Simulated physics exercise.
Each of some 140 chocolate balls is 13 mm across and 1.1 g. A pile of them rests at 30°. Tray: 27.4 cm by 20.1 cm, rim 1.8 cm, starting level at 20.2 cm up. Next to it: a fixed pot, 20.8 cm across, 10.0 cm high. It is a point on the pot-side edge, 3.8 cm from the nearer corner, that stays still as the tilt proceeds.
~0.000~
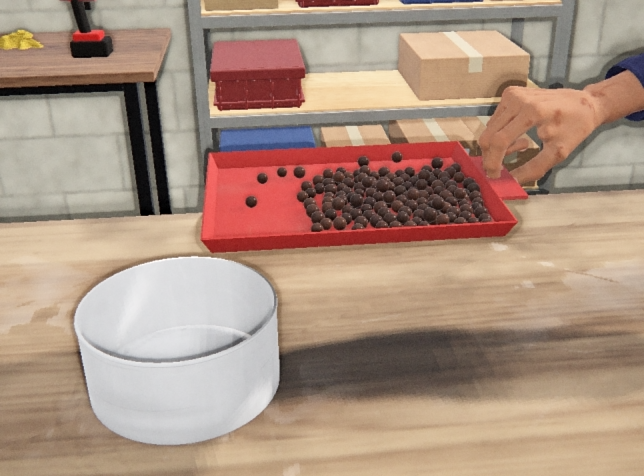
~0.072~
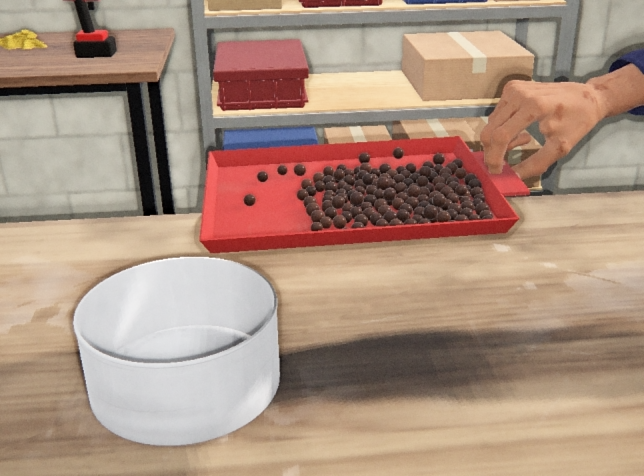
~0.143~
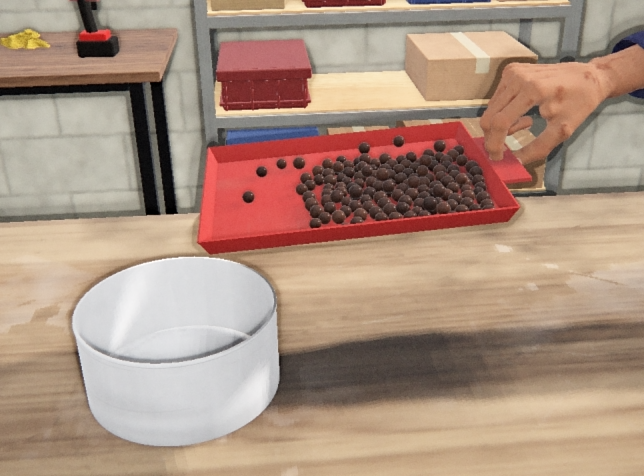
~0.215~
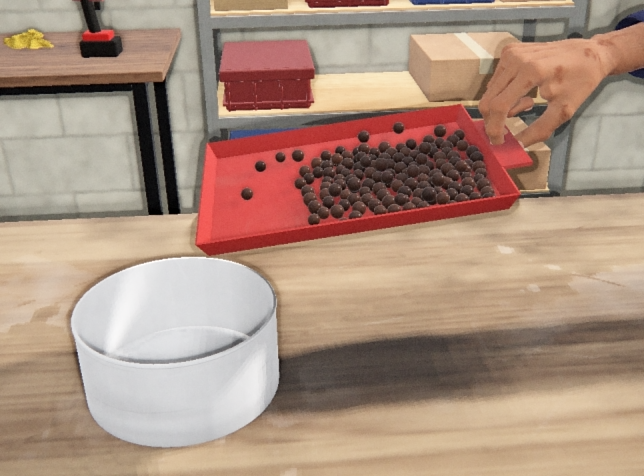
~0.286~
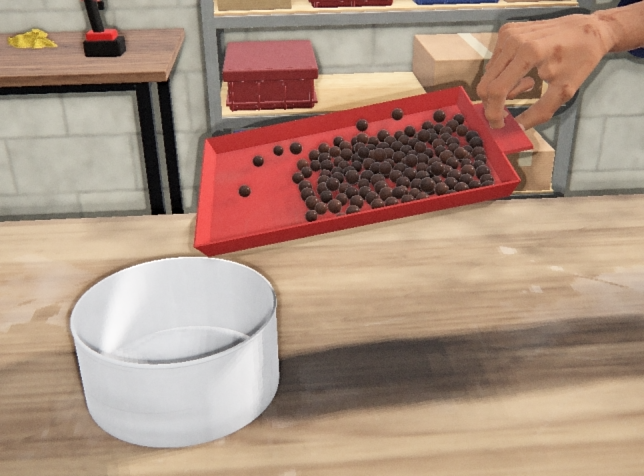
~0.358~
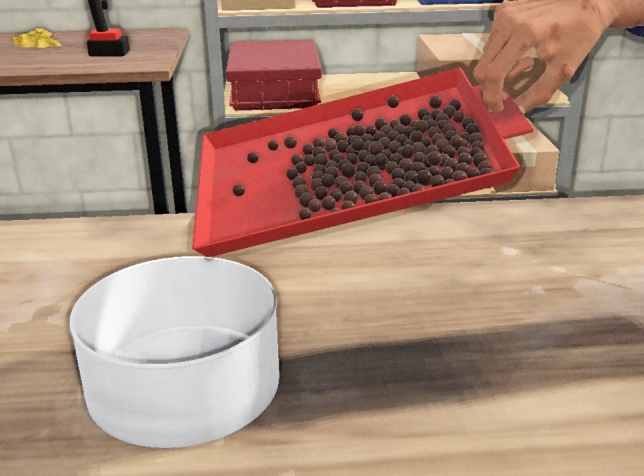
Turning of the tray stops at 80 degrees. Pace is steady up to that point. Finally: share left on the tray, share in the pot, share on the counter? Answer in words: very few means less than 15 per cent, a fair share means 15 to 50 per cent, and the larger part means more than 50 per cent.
Tray: Very few. Pot: The larger part. Counter: A fair share.
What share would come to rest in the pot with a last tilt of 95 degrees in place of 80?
65 per cent.
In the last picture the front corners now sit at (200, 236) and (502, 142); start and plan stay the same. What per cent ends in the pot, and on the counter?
Per cent by place - pot 95, counter 5.
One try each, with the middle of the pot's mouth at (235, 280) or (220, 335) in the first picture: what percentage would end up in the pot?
First try around 10 %, second around 100 %.
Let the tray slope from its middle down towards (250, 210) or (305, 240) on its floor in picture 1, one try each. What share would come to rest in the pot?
About 95 and 25 per cent.
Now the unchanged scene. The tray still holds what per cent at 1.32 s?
Some 50 per cent of the load.
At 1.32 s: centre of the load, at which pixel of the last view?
At that time the load is centred around (190, 256).
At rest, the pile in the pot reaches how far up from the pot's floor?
Roughly 2.5 centimetres.
Then, at 0.94 s, tilt 46 degrees; the tray holds 85 %, the pot 5 %.
After 1.32 s, tilt 66 degrees; the tray holds 50 %, the pot 25 %.
After 1.80 s, tilt 80 degrees; the tray holds 0 %, the pot 65 %.
At rest (2.7 s), tray 0 %, pot 65 %, counter 35 %.
